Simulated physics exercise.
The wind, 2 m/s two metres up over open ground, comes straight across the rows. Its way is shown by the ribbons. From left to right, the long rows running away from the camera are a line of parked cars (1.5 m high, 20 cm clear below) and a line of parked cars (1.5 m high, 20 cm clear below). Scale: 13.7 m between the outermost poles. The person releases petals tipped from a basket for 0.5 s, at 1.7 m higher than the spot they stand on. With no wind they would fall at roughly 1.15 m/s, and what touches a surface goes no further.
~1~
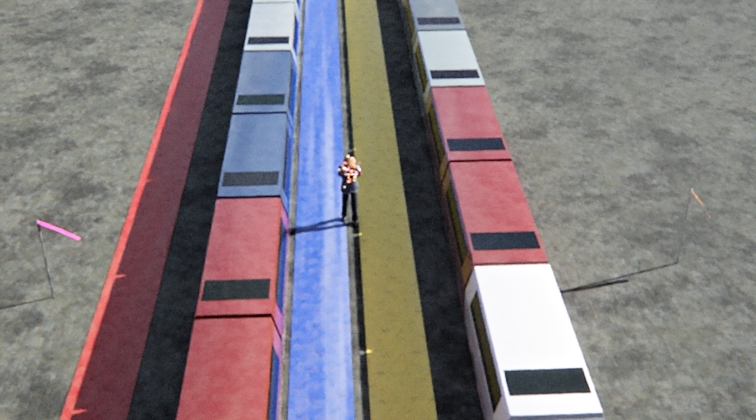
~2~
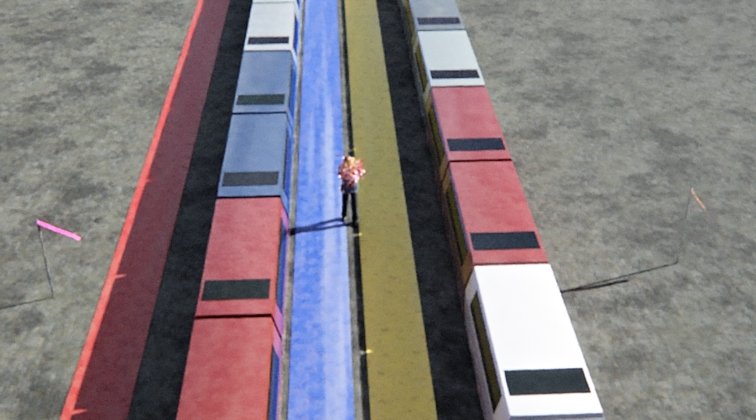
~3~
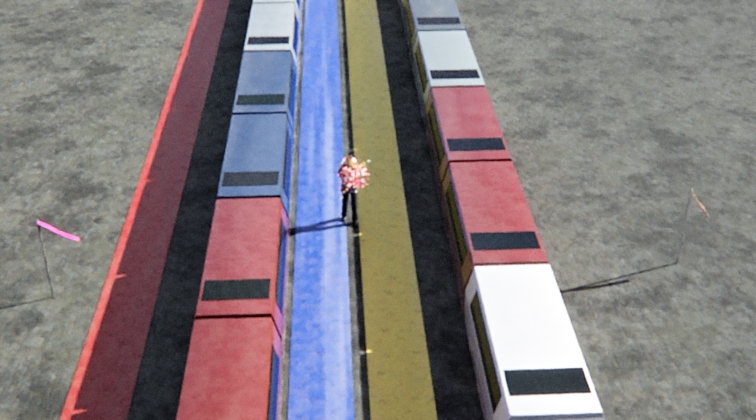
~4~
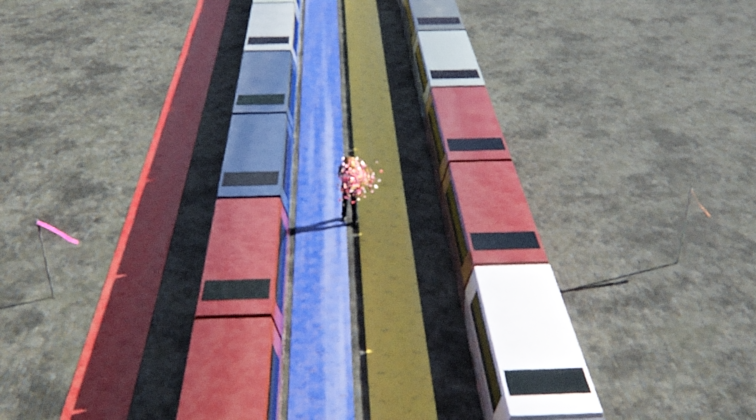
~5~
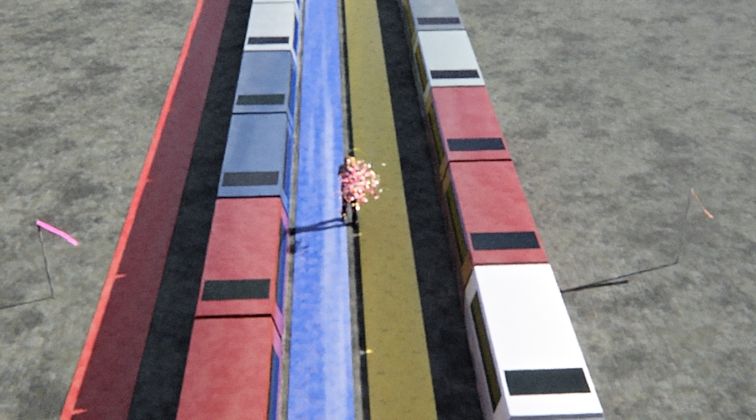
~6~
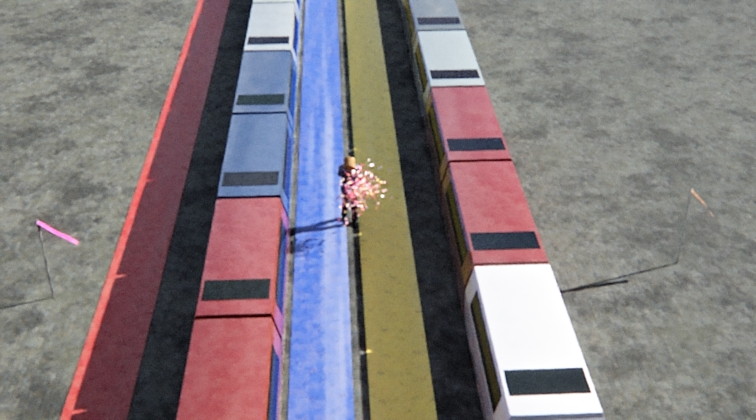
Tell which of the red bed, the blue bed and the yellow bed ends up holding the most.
The most ends up on the yellow one.
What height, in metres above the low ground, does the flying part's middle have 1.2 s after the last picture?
0.4 m.
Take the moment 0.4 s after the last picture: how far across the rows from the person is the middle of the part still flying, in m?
The distance is close to 0.0 m.
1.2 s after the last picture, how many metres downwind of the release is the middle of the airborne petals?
It is around 0.5 m.
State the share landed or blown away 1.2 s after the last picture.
55 per cent.
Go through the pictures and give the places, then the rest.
In the first frame, the left ribbon ends at (80, 239), leaning 60 degrees to the right, the petals in the air span x = 340 to 360 around y = 170 and it comes from (349, 169).
In the second frame, the petals in the air span x = 340 to 360 around y = 170, the blue one passes (321, 271), the yellow one passes (388, 269) and the red one passes (135, 276).
In the third frame, the left ribbon ends at (79, 240), leaning 60 degrees to the right, the petals in the air span x = 340 to 365 around y = 175 and the top of the right line of parked cars crosses (485, 175).
In the fourth frame, the petals in the air span x = 340 to 370 around y = 180, the blue one passes (321, 213), the yellow one passes (382, 211) and the red one passes (152, 217).
In the fifth frame, the left ribbon ends at (77, 244), leaning 50 degrees to the right and the petals in the air span x = 340 to 375 around y = 185.
In the sixth frame, the petals in the air span x = 340 to 380 around y = 190 and the top of the left line of parked cars crosses (251, 181).
Then, 0.4 s after the last picture, 2 % is no longer flying here, and 1 % lies on the blue bed, 0 % on the yellow bed and 0 % on the red bed; the middle of what still flies is 0.8 m above the low ground, near (359, 205).
Then, 1.2 s after the last picture, 54 % is no longer flying here, and 5 % lies on the blue bed, 24 % on the yellow bed and 0 % on the red bed; the middle of what still flies is 0.3 m above the low ground, near (365, 223).
Then, 2.7 s after the last picture, 97 % is no longer flying here, and 7 % lies on the blue bed, 54 % on the yellow bed and 0 % on the red bed.
Then, 7.2 s after the last picture, 100 % is no longer flying here, and 7 % lies on the blue bed, 56 % on the yellow bed and 0 % on the red bed.
Then, 44.2 s after the last picture, 100 % is no longer flying here, and 7 % lies on the blue bed, 56 % on the yellow bed and 0 % on the red bed.
